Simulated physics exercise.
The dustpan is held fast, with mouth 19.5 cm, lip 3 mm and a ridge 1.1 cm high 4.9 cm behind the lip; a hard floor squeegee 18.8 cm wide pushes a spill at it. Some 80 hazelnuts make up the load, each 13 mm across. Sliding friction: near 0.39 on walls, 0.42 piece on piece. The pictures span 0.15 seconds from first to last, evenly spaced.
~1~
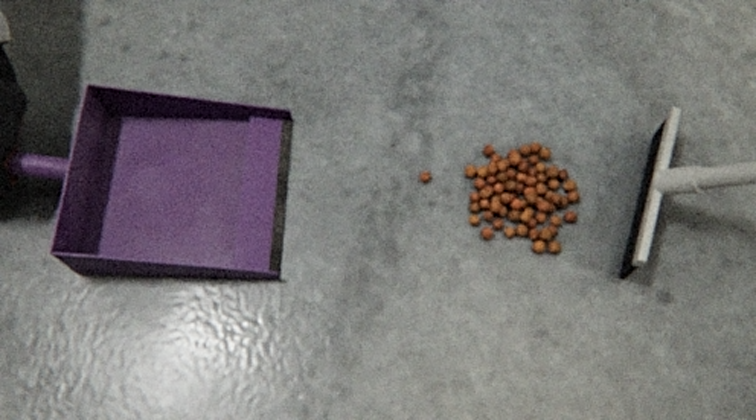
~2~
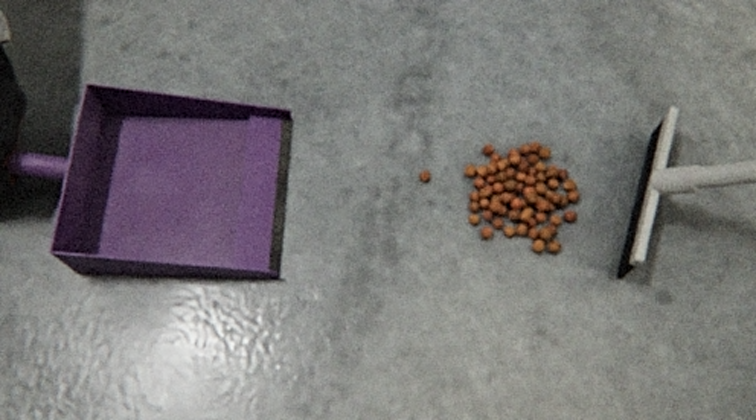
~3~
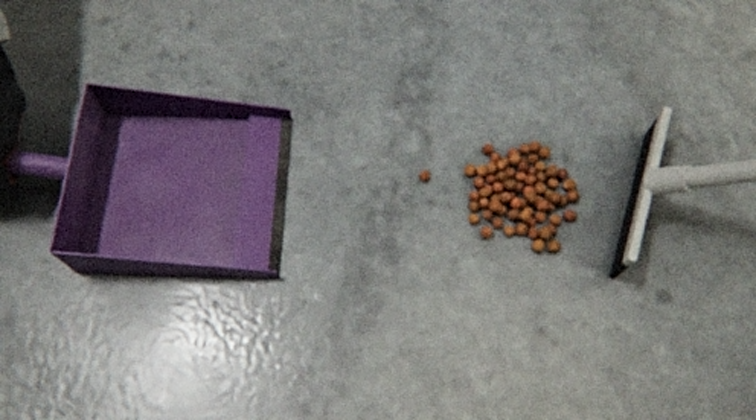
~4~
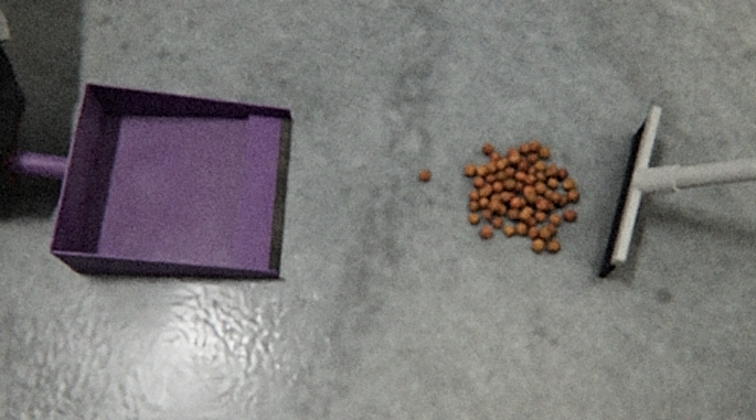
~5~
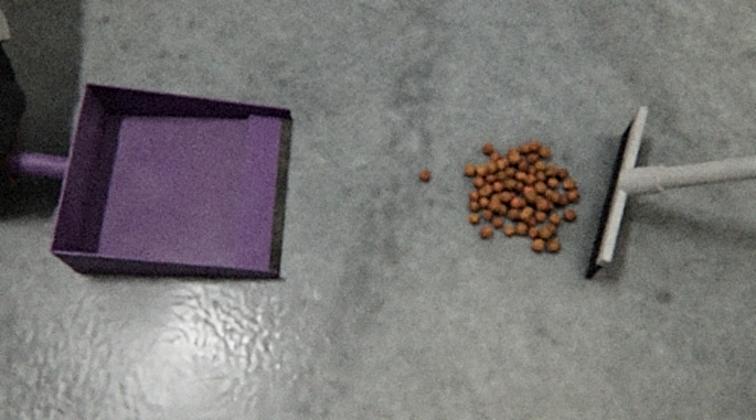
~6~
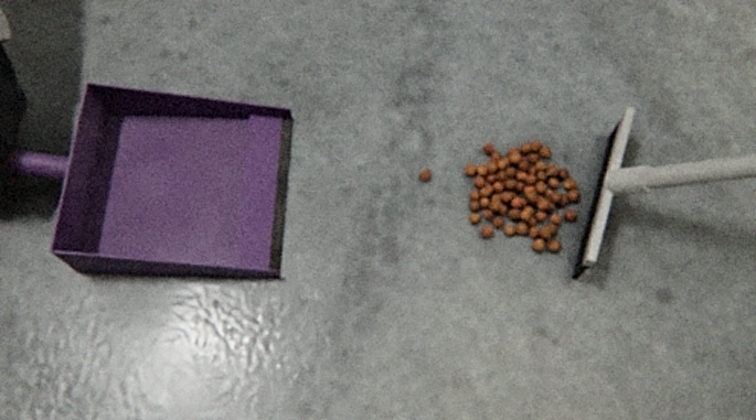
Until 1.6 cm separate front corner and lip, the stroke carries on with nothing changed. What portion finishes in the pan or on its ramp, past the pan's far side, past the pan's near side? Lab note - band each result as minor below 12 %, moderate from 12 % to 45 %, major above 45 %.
In order: Pan: It will be a small share; far side: It will be a moderate share; near side: It will be a small share.
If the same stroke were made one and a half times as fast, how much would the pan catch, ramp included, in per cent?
Share: Near 20 %.
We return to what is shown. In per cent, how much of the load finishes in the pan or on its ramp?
Estimate: Close to 10 %.
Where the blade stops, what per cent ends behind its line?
Roughly 20 percent of it.
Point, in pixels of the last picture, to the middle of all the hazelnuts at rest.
I'd put it at about (305, 154).
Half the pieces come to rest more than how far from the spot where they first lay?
Median: Approx. 24 cm.
Then, 0.30 s after the last picture, middle of the blade 20 cm from the lip; 0 % over the lip, far side 10 %, near side 0 %.
Then, 0.50 s after the last picture, middle of the blade 10 cm from the lip; 0 % over the lip, far side 25 %, near side 0 %.
Then, 0.82 s after the last picture, middle of the blade 5 cm from the lip; 15 % over the lip, far side 30 %, near side 0 %.
In the end, pan 10 %, far side 30 %, near side 0 %, in front of the lip or behind the blade 60 %.
